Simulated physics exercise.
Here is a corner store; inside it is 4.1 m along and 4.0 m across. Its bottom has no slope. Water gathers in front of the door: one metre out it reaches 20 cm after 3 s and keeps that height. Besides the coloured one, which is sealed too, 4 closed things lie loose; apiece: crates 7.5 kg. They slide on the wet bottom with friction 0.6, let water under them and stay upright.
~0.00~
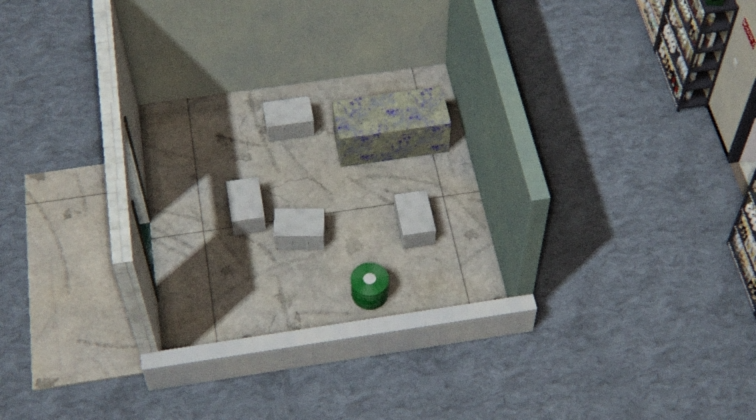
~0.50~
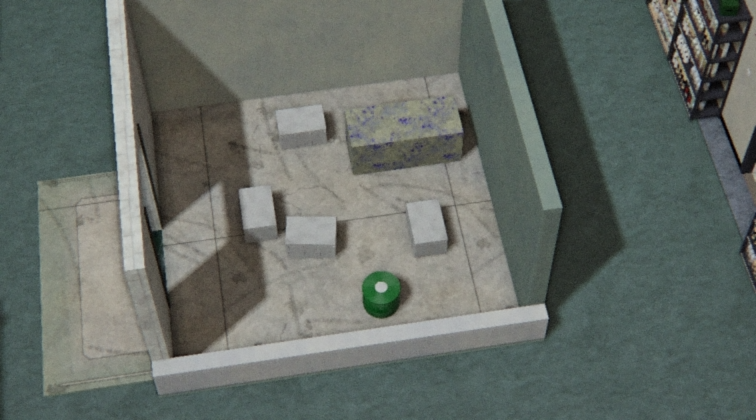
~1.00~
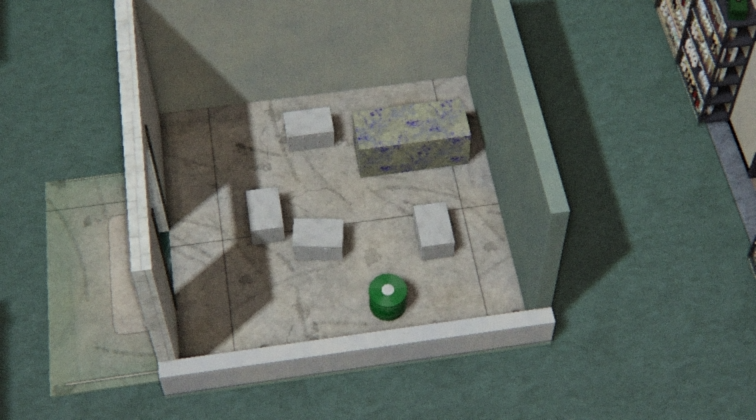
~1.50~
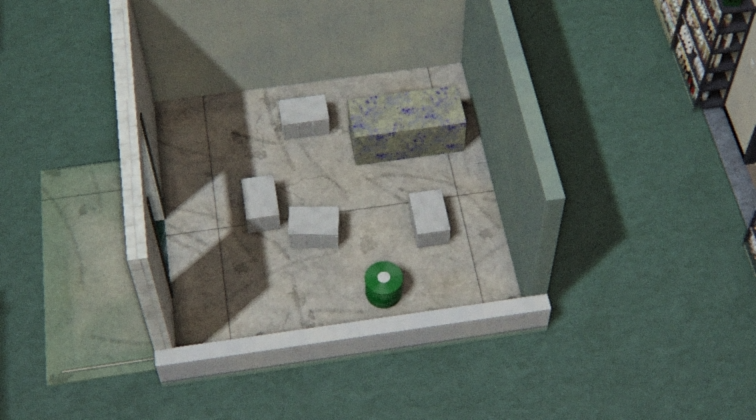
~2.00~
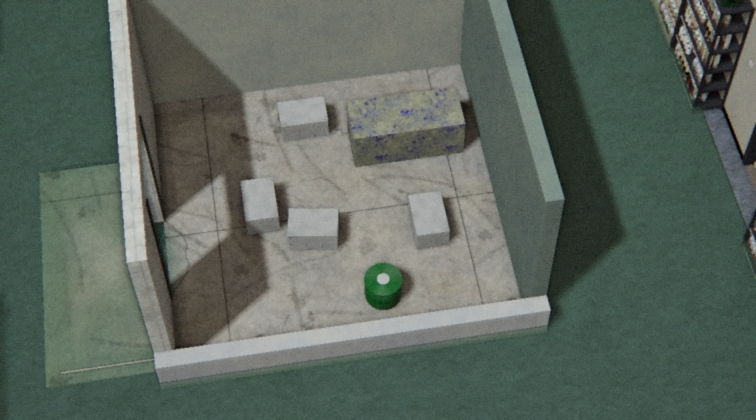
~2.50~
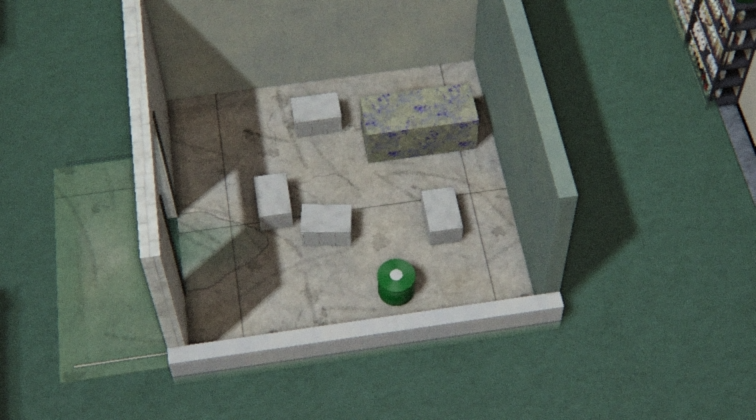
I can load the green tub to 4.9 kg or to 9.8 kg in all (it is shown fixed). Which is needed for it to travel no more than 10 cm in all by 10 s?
I expect that neither load is enough.
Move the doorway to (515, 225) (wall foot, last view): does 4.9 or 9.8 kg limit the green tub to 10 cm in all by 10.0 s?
In that case neither weight holds it.
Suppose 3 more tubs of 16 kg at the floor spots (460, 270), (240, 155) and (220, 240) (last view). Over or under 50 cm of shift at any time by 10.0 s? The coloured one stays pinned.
In turn: Less, under, more.
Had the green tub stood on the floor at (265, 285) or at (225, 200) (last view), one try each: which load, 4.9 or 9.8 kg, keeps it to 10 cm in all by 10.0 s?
In turn: Neither holds; neither holds.
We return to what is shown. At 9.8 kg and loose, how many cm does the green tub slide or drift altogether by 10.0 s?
Some 80 cm in all.
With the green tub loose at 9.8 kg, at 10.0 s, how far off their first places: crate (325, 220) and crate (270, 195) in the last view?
In that order: 200 cm, 150 cm.
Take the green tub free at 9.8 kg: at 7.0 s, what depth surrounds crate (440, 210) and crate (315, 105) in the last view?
Roughly 10 and 5 cm.
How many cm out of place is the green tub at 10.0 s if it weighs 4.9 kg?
Roughly 100 cm.
After 3.5 s the green tub would be 0 cm from its start with 4.9 kg and 0 cm from its start with 9.8 kg; 0 cm of water round it then.
After 4.5 s the green tub would be 19 cm from its start with 4.9 kg and 2 cm from its start with 9.8 kg; 5 cm of water round it then.
After 7.0 s the green tub would be 132 cm from its start with 4.9 kg and 54 cm from its start with 9.8 kg; 6 cm of water round it then.
After 10.0 s the green tub would be 109 cm from its start with 4.9 kg and 73 cm from its start with 9.8 kg; 12 cm of water round it then.
